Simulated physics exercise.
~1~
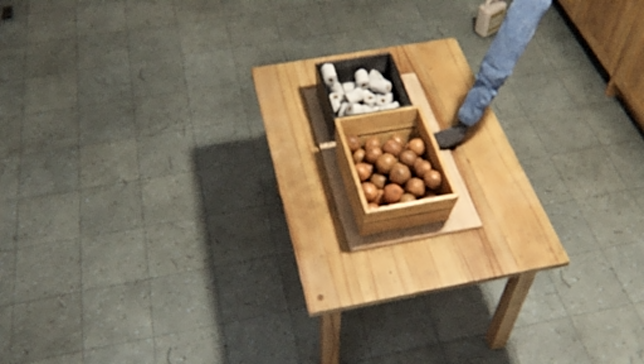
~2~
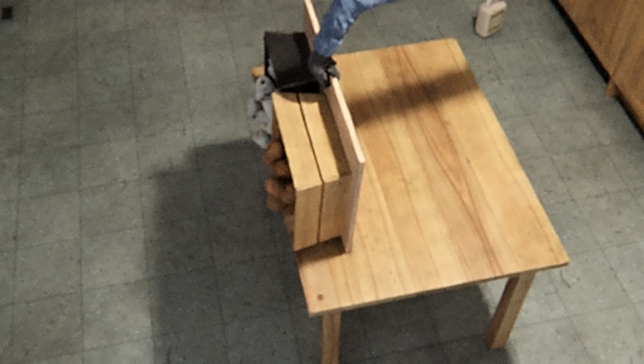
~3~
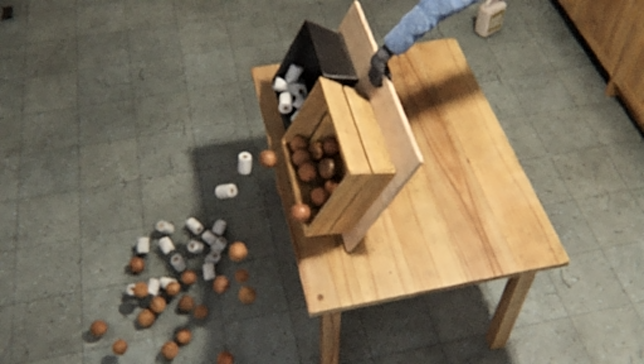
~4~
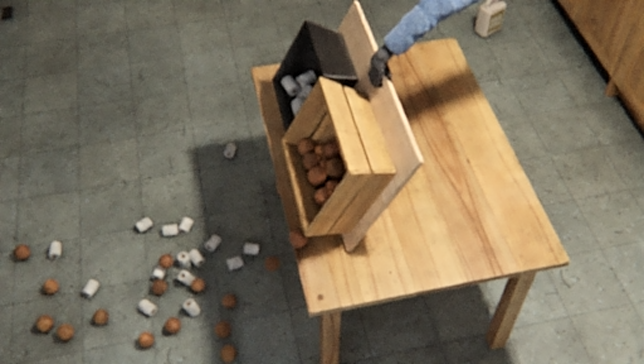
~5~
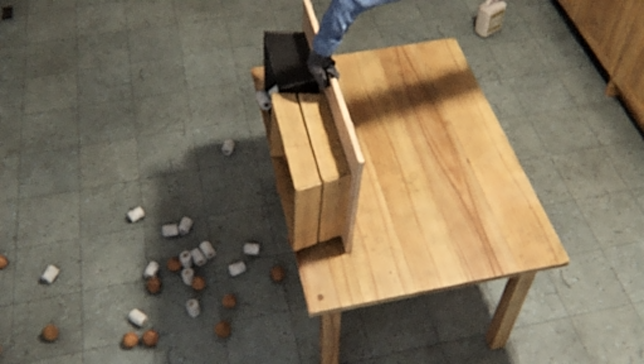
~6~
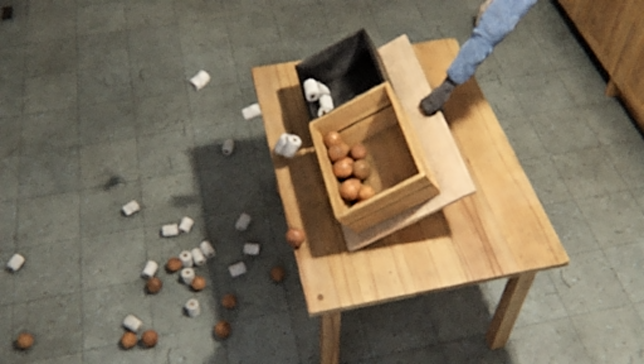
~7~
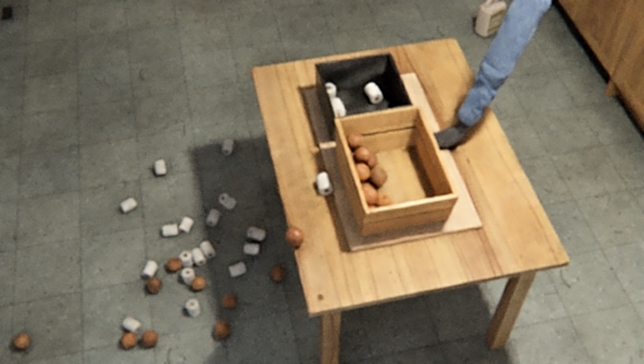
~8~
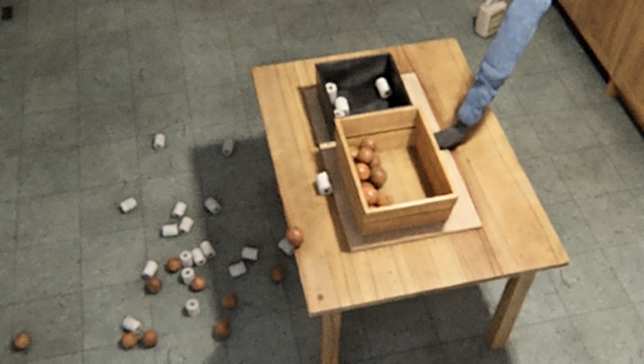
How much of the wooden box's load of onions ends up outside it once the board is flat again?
More than half of the onions end up out of the wooden box, with only a small group left inside it.
